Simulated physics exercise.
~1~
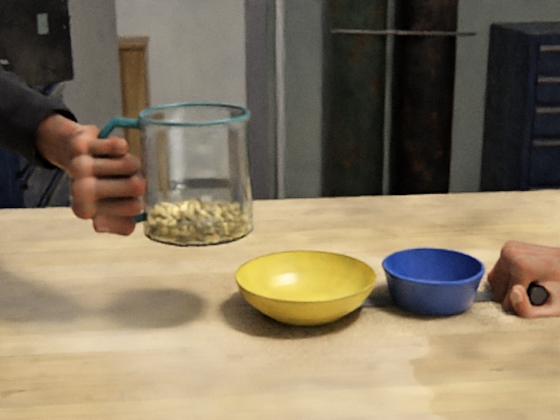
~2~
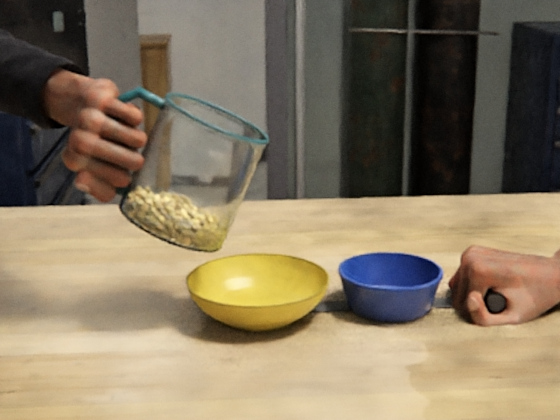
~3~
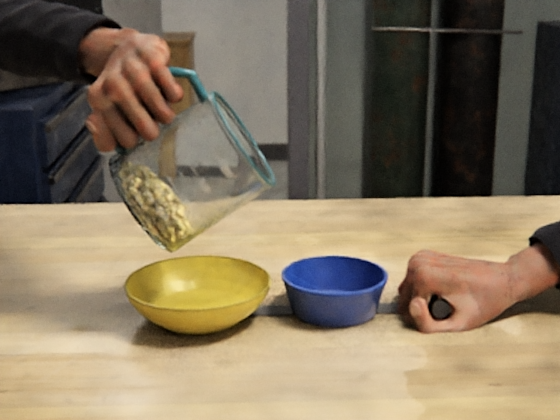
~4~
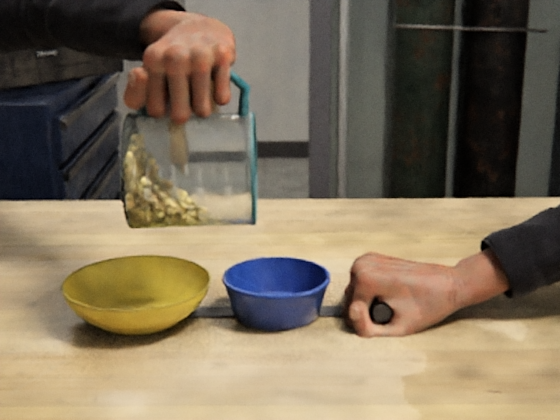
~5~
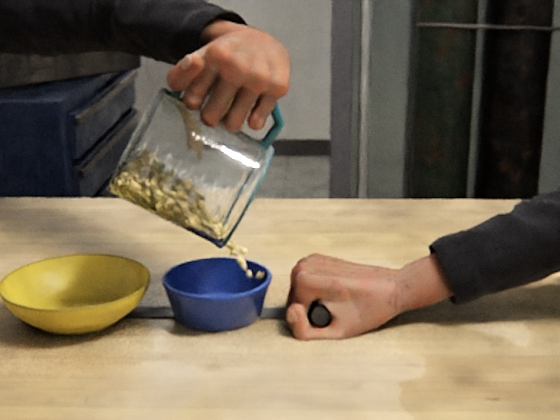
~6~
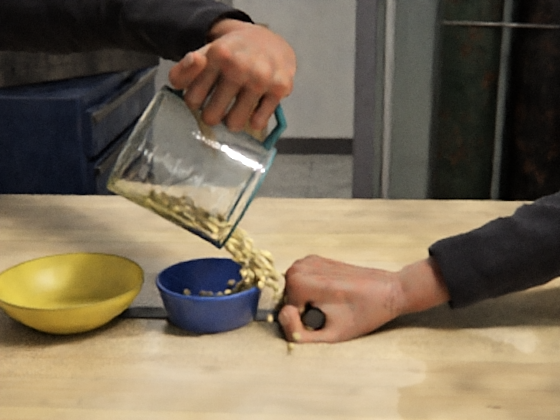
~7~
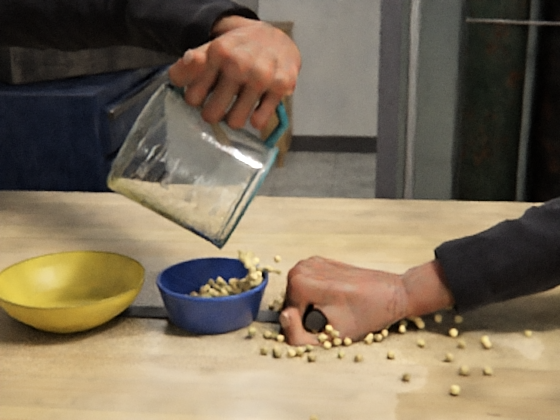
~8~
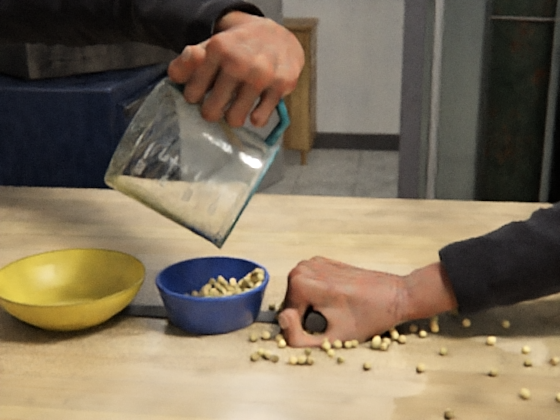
Joined yellow and blue bowls sliding left by hand as a tipping jug empties beans into the blue one and across the table.
